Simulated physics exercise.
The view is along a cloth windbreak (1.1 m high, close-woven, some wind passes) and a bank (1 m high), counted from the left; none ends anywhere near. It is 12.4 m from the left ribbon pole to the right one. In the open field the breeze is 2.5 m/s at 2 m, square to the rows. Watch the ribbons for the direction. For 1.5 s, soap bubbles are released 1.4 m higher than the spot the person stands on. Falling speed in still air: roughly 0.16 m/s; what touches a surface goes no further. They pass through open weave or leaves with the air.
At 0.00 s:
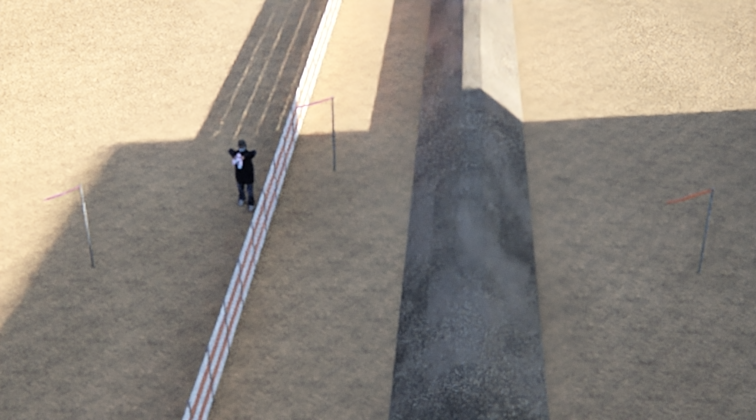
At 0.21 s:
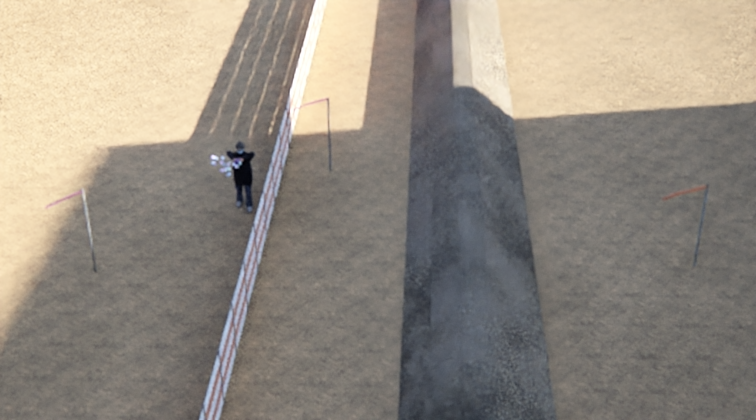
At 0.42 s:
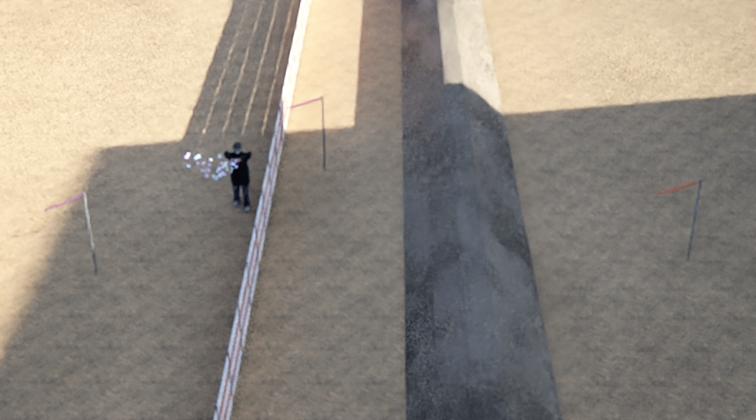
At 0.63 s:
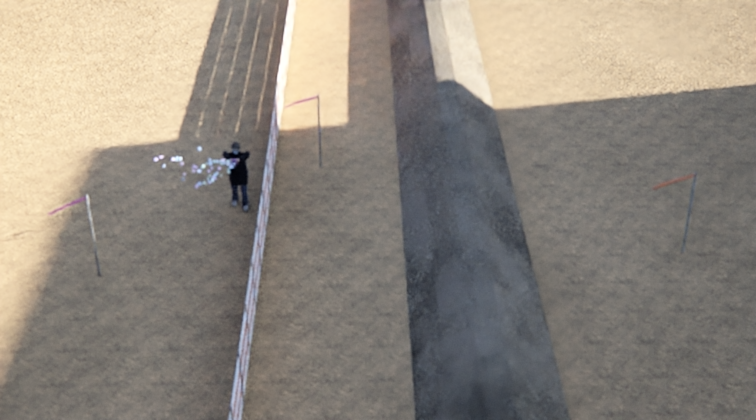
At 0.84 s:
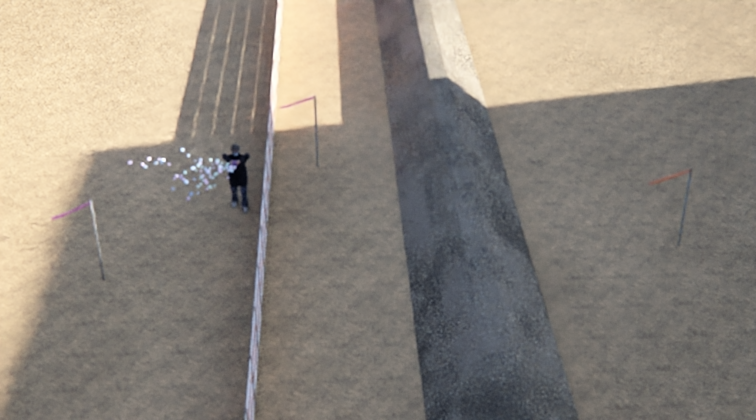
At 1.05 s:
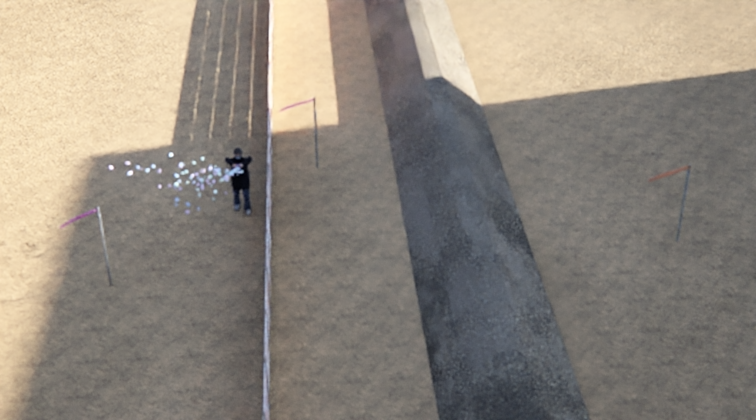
Soap bubbles stream left from a person standing beside the windbreak and spread into a cloud.
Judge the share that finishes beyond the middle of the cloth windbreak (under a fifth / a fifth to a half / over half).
It is under a fifth that ends up on the far side.
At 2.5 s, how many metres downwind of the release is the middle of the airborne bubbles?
About 2.0 m.
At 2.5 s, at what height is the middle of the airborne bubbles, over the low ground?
Roughly 1.0 m up.
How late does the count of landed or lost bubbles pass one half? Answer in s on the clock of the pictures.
Near 6.5 s.
After 2.5 s, 1 % is no longer flying here, and 0 % is beyond the cloth windbreak; the middle of what still flies is 0.9 m above the low ground, near (143, 193).
After 4.0 s, 17 % is no longer flying here, and 0 % is beyond the cloth windbreak; the middle of what still flies is 0.6 m above the low ground, near (86, 210).
After 8.0 s, 58 % is no longer flying here, and 0 % is beyond the cloth windbreak.
After 20.0 s, 97 % is no longer flying here, and 0 % is beyond the cloth windbreak.
After 45.0 s, 100 % is no longer flying here, and 0 % is beyond the cloth windbreak.
